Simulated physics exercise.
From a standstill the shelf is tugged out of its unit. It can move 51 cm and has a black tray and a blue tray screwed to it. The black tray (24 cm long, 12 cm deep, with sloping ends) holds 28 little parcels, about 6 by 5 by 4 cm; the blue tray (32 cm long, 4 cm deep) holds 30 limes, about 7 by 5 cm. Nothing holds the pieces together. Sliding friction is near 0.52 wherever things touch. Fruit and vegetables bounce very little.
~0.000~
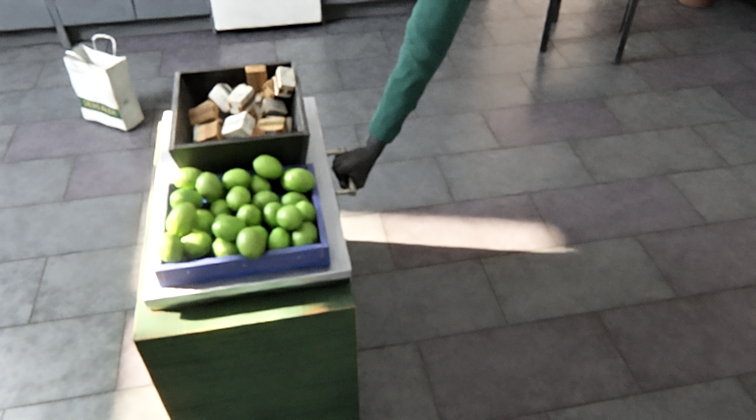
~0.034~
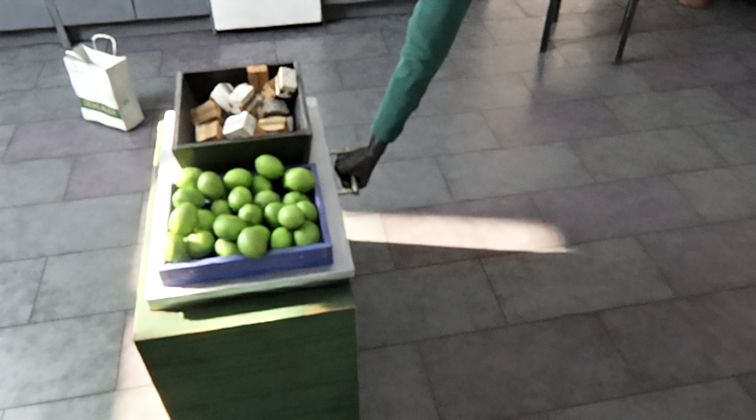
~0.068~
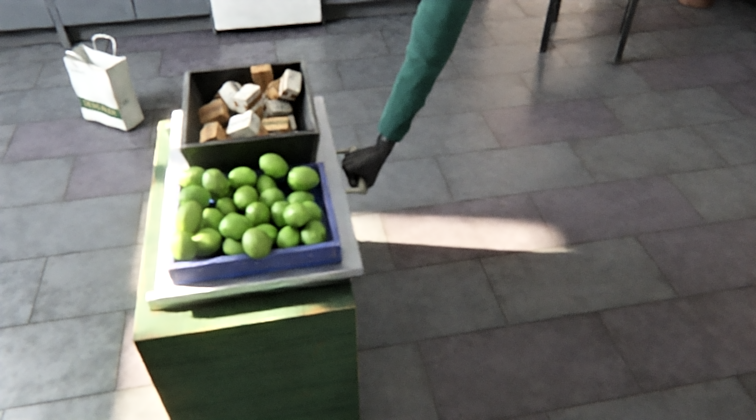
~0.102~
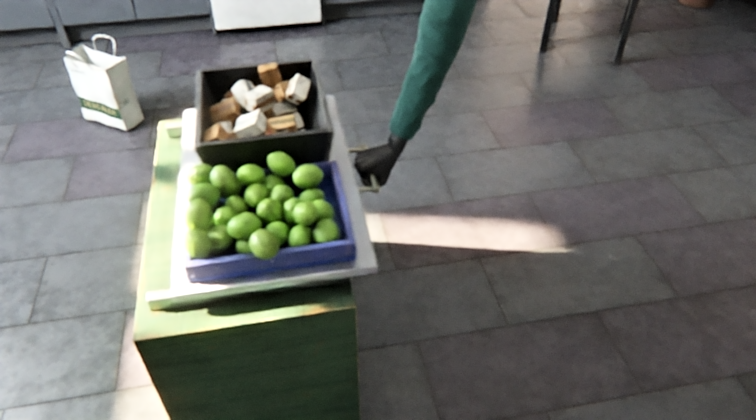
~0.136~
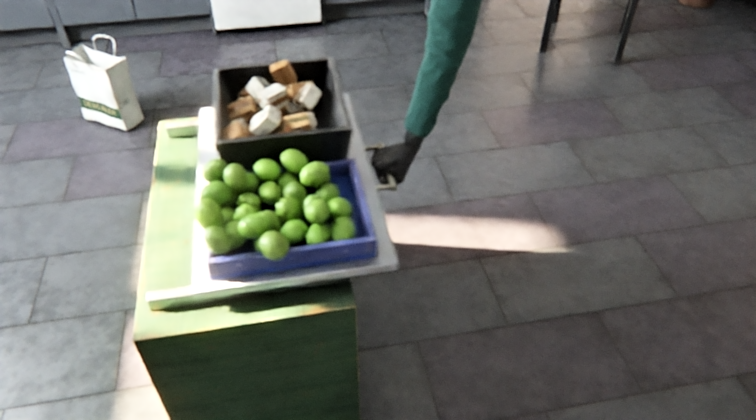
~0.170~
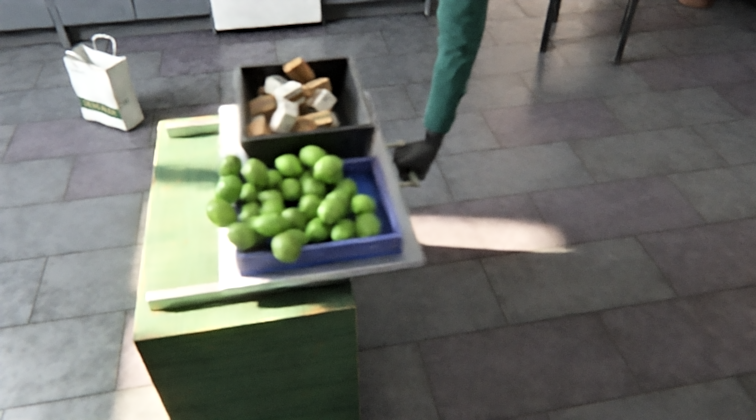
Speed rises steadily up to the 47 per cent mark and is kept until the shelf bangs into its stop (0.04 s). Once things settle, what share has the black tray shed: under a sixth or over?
Less than a sixth of the little parcels leave the black tray.
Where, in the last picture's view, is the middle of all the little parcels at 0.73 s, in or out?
Around (448, 110).
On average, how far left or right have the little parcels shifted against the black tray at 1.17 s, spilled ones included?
Some 6 cm rightwards.
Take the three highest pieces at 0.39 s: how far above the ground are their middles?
Some 78 cm up.
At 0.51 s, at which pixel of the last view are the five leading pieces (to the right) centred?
Near (541, 129).
After 0.31 s, end of travel.
After 0.39 s, black tray 28 in, 0 out and blue tray 24 in, 6 out.
After 0.51 s, black tray 26 in, 2 out and blue tray 21 in, 9 out.
After 0.73 s, black tray 26 in, 2 out and blue tray 20 in, 10 out.
When it is over (at 1.17 s), black tray 26 in, 2 out and blue tray 20 in, 10 out. Asked share, 2 of 28, 7 per cent.
